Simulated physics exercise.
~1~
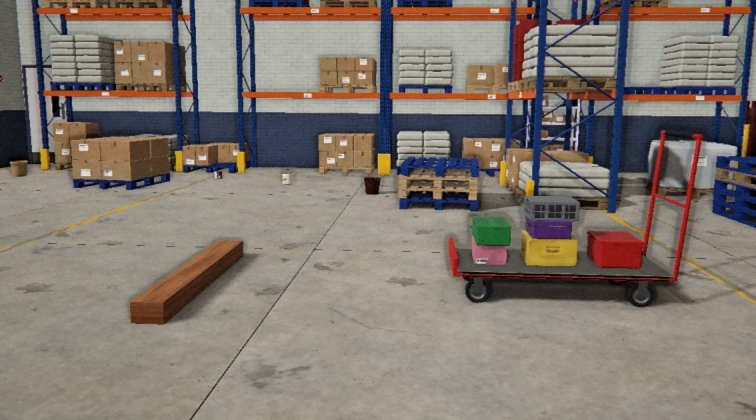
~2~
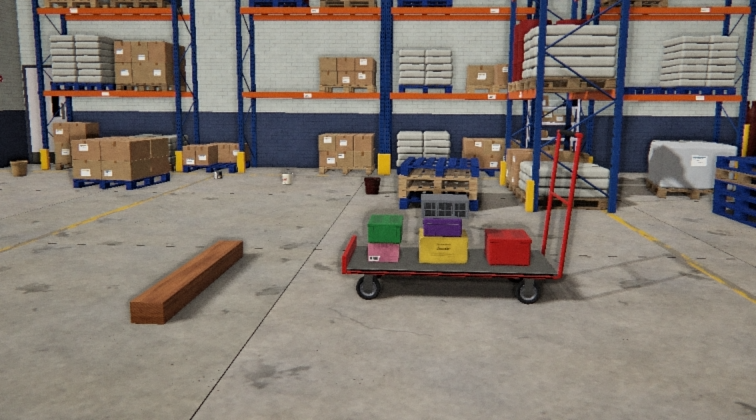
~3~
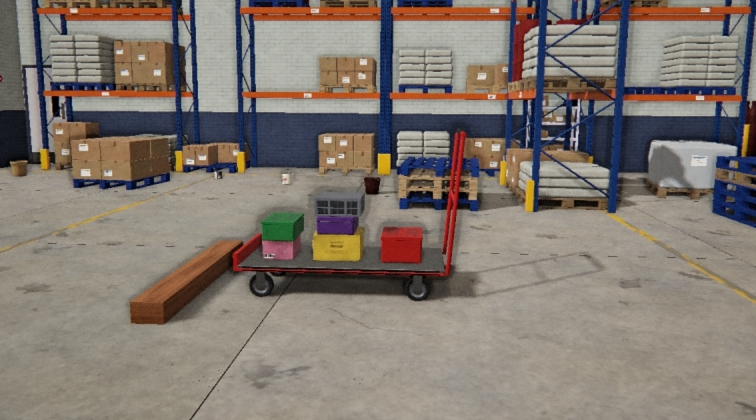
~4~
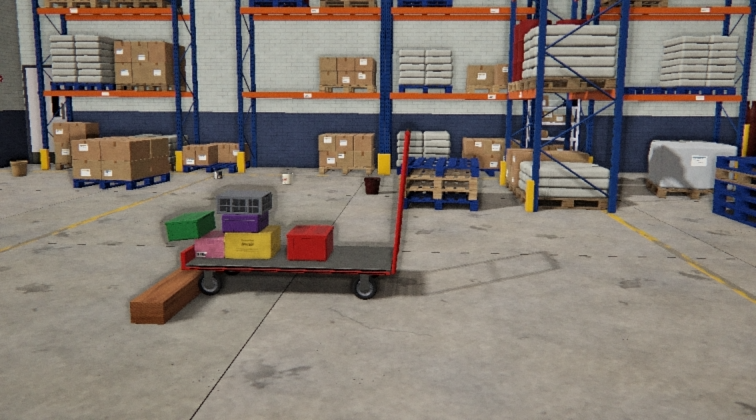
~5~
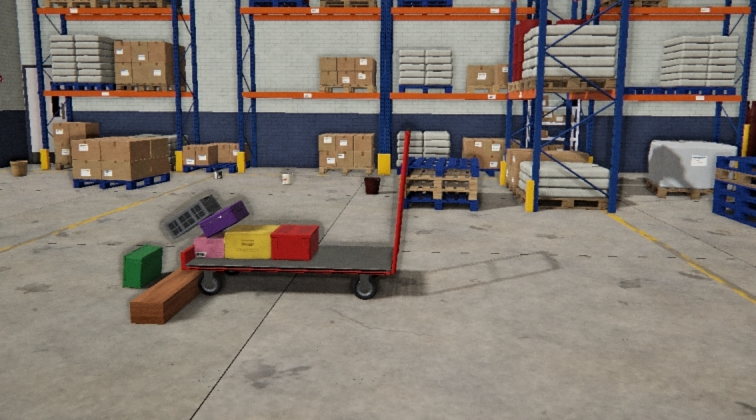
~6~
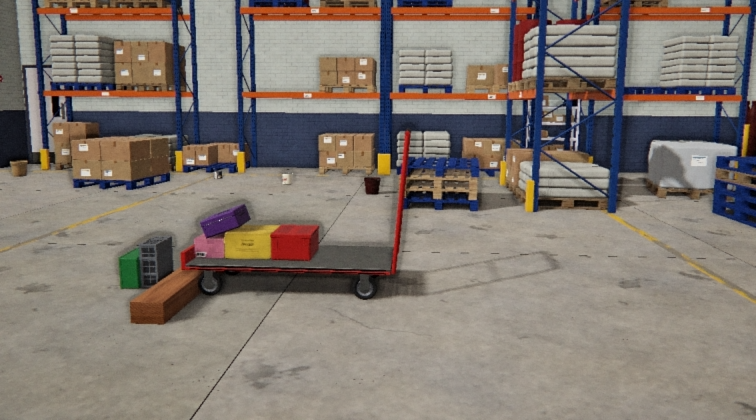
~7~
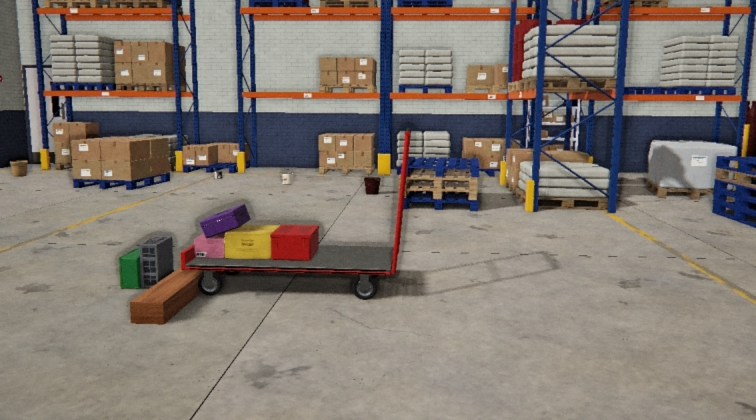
The clip opens on a warehouse floor, where a flat red cart carrying a green tote, a pink parcel, a yellow carton, a purple toolbox, a grey crate and a red tote rolls left toward a low brown kerb. The cart reaches the kerb and stops dead, staying level, while its load keeps sliding forward. The green tote tips off the front and drops to the floor, and the red tote slides up against the yellow carton. The grey crate tumbles over the edge after it. Finally, both stand on end beyond the cart, while the purple toolbox rests tilted aboard with the others.
